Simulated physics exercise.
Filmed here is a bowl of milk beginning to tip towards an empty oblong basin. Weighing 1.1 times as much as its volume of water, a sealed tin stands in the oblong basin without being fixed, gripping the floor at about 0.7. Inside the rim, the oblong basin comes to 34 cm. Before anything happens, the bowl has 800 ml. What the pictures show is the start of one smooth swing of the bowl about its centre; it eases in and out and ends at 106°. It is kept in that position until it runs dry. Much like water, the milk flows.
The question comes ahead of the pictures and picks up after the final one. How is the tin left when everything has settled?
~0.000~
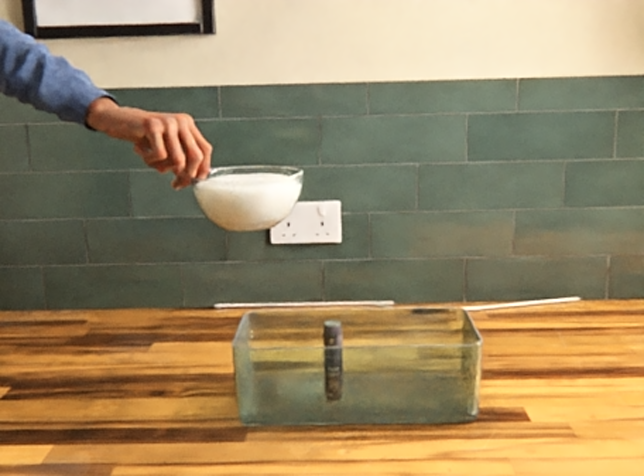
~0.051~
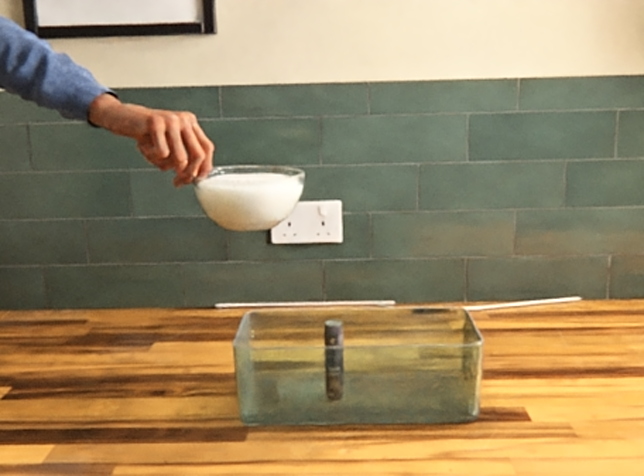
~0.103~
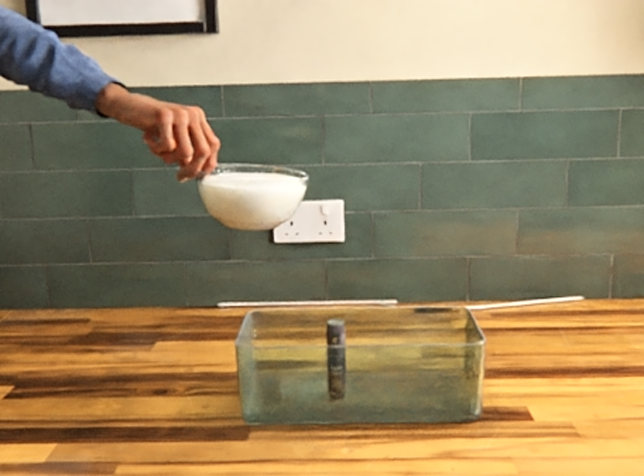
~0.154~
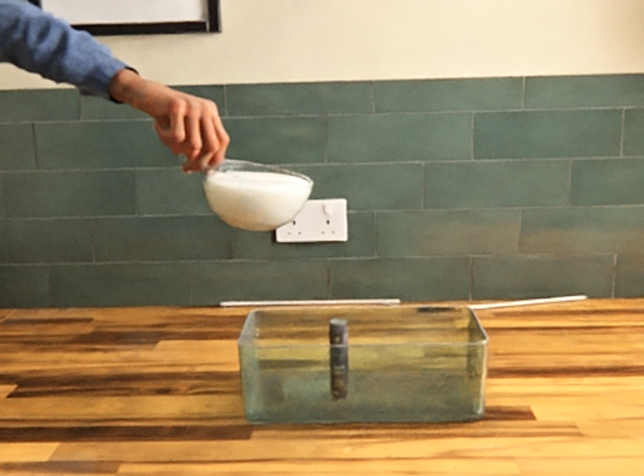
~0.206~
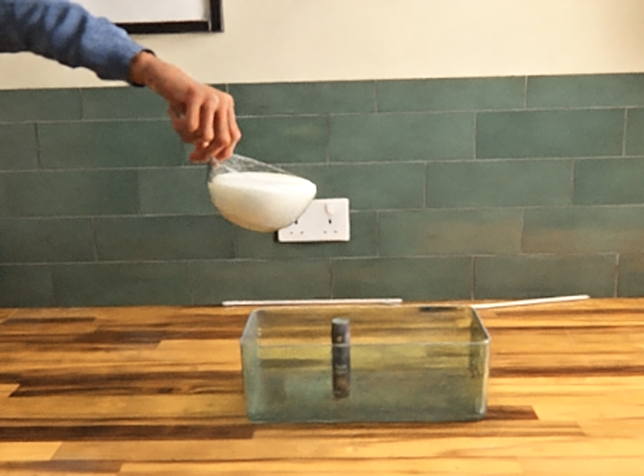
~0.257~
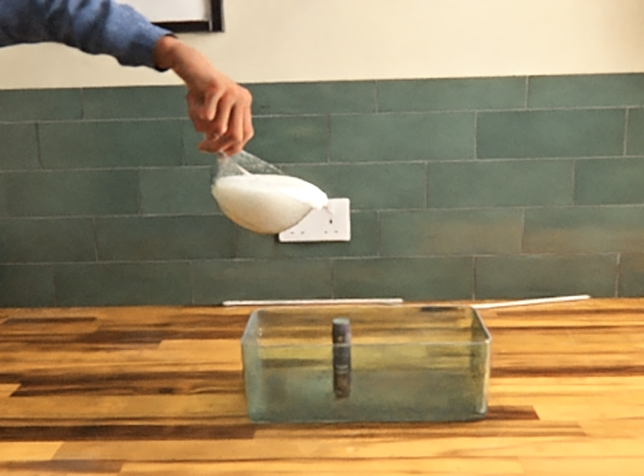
The tin is still standing.
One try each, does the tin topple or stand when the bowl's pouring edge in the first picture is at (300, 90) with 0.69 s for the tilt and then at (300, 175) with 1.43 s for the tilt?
Run one: It tumbles. Run two: It does not tip.
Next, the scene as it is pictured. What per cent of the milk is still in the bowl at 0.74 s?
0 per cent or thereabouts.
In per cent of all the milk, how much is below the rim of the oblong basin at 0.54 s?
Around 34 percent.
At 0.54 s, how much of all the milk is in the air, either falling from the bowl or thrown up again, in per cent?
Around 52 percent.
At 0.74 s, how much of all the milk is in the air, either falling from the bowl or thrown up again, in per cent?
Airborne fraction: Approx. 6 %.
By 0.54 s the tilt is 94° and 14 per cent is still to pour; the tin stands where it began.
By 0.74 s the tilt is 106° and 0 per cent is still to pour; the tin stands where it began.
By 0.96 s the tilt is 106° and 0 per cent is still to pour; the tin stands where it began.
By 1.19 s the tilt is 106° and 0 per cent is still to pour; the tin stands where it began.
At rest the tin stands where it began.
